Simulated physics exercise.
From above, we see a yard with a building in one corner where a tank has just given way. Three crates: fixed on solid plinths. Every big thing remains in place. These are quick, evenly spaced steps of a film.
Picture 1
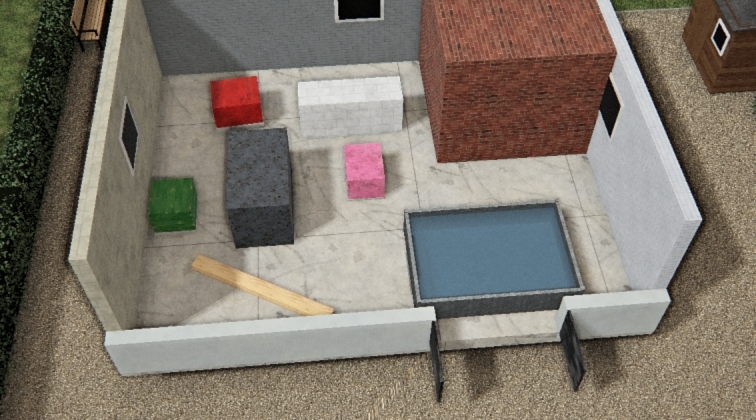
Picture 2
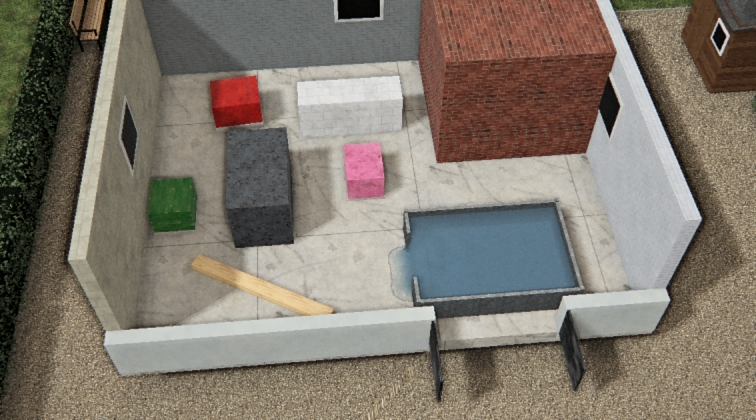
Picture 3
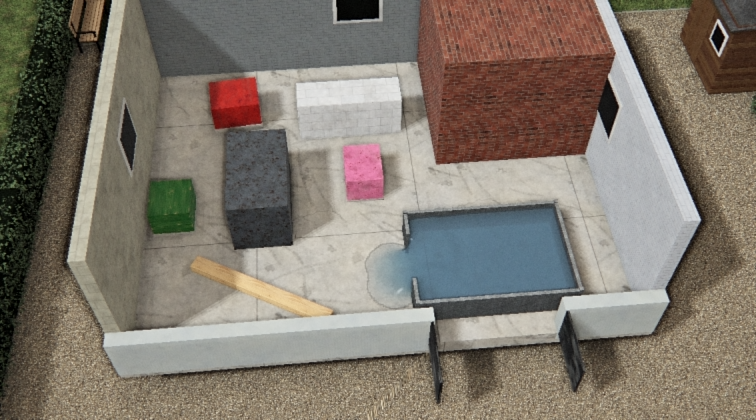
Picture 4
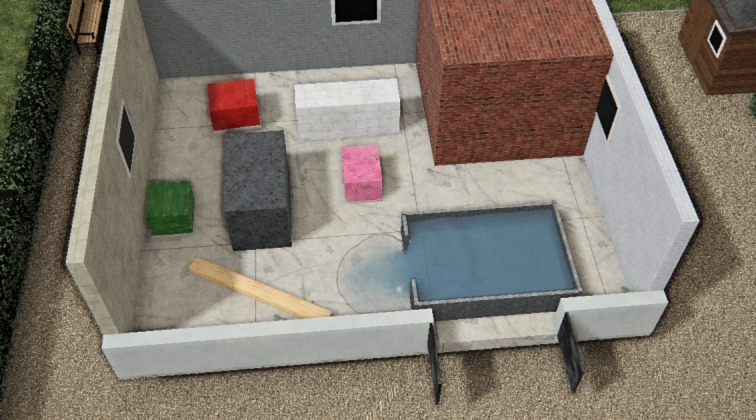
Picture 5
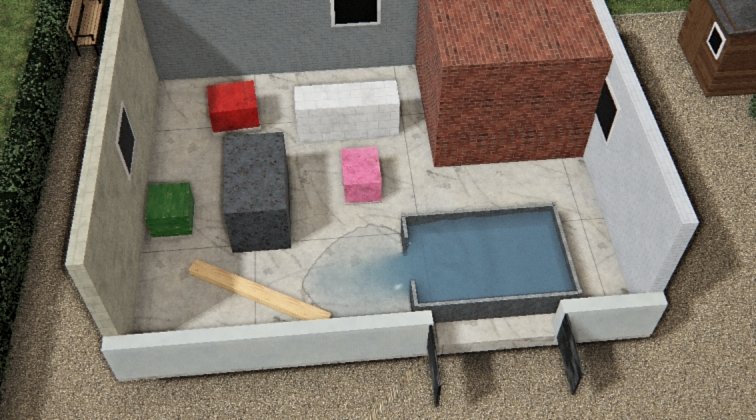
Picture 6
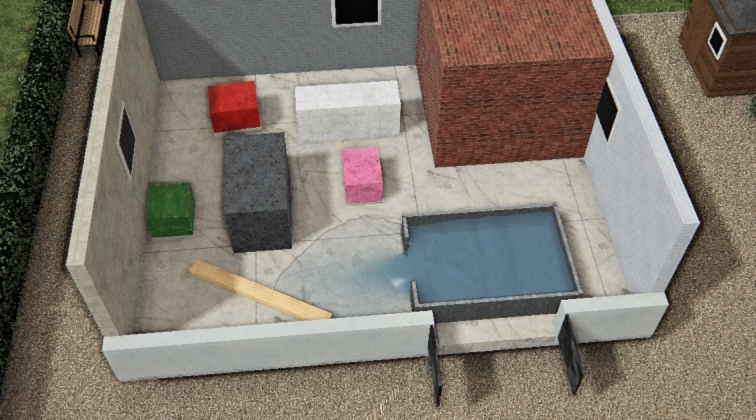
A tank's left side opens and water spreads leftward across the pale yard floor.
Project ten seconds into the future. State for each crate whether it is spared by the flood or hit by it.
The pink crate is hit; the green crate is hit; the red crate is spared.
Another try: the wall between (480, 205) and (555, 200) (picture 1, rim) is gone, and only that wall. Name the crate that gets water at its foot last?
That would be the one in green.
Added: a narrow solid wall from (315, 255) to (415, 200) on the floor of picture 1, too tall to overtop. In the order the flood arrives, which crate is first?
First is the green-painted one.
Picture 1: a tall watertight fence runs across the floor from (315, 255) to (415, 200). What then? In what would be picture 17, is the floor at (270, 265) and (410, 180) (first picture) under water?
As listed: Under water, free of water.
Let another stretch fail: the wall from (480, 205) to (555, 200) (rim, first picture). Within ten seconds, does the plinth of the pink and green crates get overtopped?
Well, the pink crate gets reached, and the green crate is never reached as well.
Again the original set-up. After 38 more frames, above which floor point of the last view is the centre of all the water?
Close to pixel (350, 248).
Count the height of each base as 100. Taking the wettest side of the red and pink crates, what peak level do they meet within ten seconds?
70 and 170 %, roughly.
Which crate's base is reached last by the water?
That one's the red-painted one.
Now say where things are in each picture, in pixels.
The first picture shows still water in the open tank at (491, 251).
In the second picture, the front is at (398, 251), out from the gap at (413, 268).
In the third picture, the front is at (374, 257), out from the gap at (412, 270).
In the fourth picture, the front is at (343, 269), out from the gap at (411, 271).
In the fifth picture, the front is at (309, 282), out from the gap at (410, 272).
In the sixth picture, water pours out at (411, 272) and has run to (282, 293).
A moment on, water covers 15 % of the floor; the pink crate water round its plinth, the green crate not reached, the red crate not reached.
Next, water covers 25 % of the floor; the pink crate water round its plinth, the green crate water round its plinth, the red crate not reached.
Then, water covers 45 % of the floor; the pink crate water round its plinth, the green crate water round its plinth, the red crate water round its plinth.
Later, water covers 60 % of the floor; the pink crate water round its plinth, the green crate water round its plinth, the red crate water round its plinth.
In the end, water covers 80 % of the floor; the pink crate was topped, the green crate was topped, the red crate stayed above the water.
